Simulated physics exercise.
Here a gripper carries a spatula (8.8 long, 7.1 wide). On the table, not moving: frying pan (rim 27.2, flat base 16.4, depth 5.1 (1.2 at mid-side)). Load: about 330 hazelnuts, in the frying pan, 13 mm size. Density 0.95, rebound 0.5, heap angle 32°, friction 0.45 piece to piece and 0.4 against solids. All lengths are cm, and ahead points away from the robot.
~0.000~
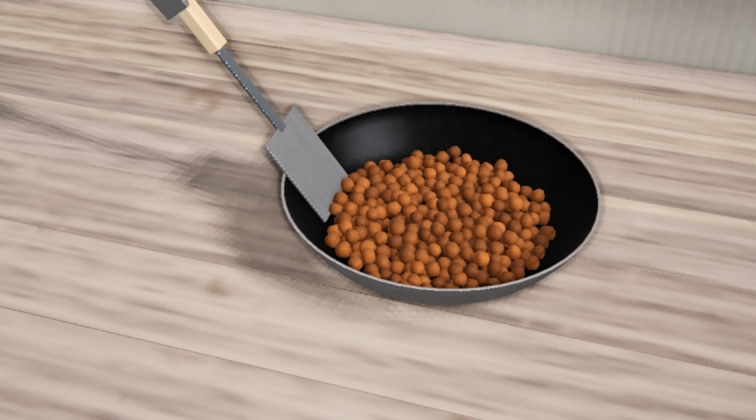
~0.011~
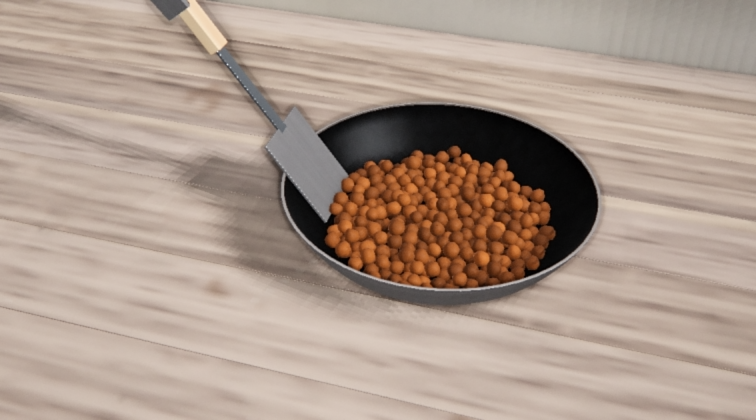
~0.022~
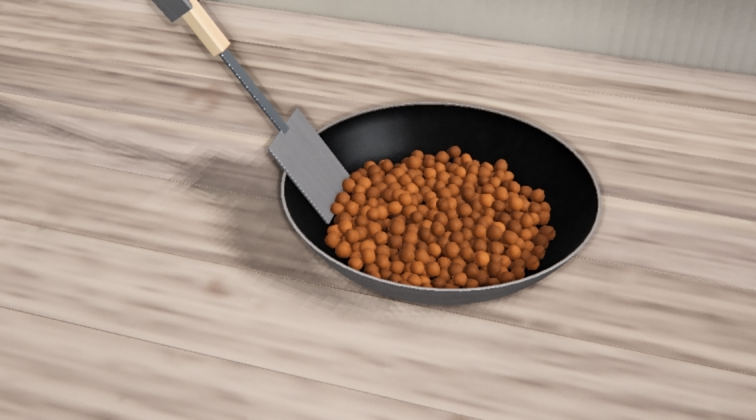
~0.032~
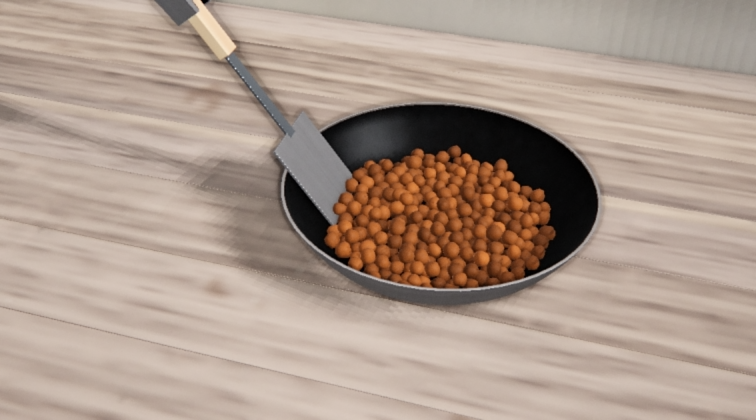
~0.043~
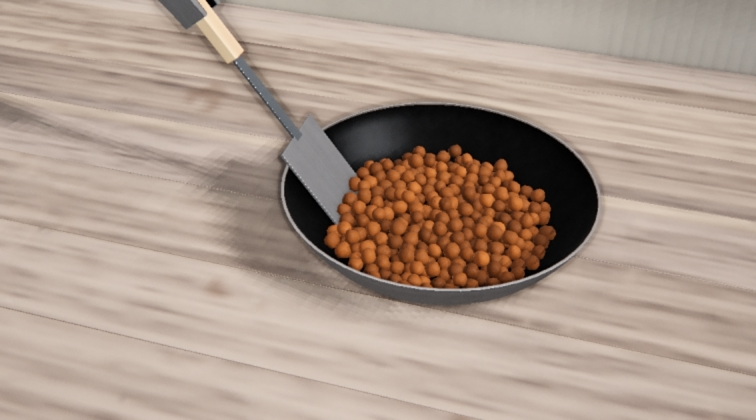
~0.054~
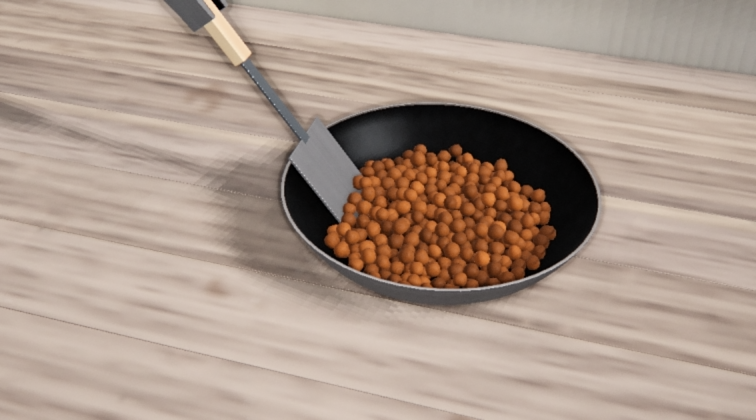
The clip shows a gripper holding a spatula at the left side of a black frying pan full of small round brown nuts; the spatula shifts slightly to the right against the heap, which barely moves, while the pan stays still.
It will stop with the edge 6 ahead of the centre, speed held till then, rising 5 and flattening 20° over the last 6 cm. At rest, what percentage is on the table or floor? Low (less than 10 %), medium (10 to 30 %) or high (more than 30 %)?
On the table or floor the share is low, less than 10 %.
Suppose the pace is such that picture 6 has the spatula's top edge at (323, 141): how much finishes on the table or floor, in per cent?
Some 10 per cent.
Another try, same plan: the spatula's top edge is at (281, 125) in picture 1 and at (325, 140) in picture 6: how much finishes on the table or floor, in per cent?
Some 15 per cent.
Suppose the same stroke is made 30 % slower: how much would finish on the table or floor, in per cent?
It would be near 0 per cent.
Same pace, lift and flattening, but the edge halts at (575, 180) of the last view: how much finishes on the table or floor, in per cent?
About 20 per cent.
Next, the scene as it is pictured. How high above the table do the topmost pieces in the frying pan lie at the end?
Some 5.5 cm.
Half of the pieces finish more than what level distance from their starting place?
About 2 cm.
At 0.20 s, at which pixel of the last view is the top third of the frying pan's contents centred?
Around (478, 210).
After 0.13 s, sloping 53°, highest piece 4 above the table; 332 in the frying pan.
After 0.20 s, sloping 45°, highest piece 6 above the table; 332 in the frying pan.
After 0.44 s, sloping 33°, highest piece 6 above the table; 327 in the frying pan, 3 on the table or floor, 2 on the blade or in flight.
After 1.49 s, sloping 33°, highest piece 5 above the table; 326 in the frying pan, 6 on the table or floor.
In the end, 326 in the frying pan, 6 on the table or floor. That is 2 % on the table or floor.
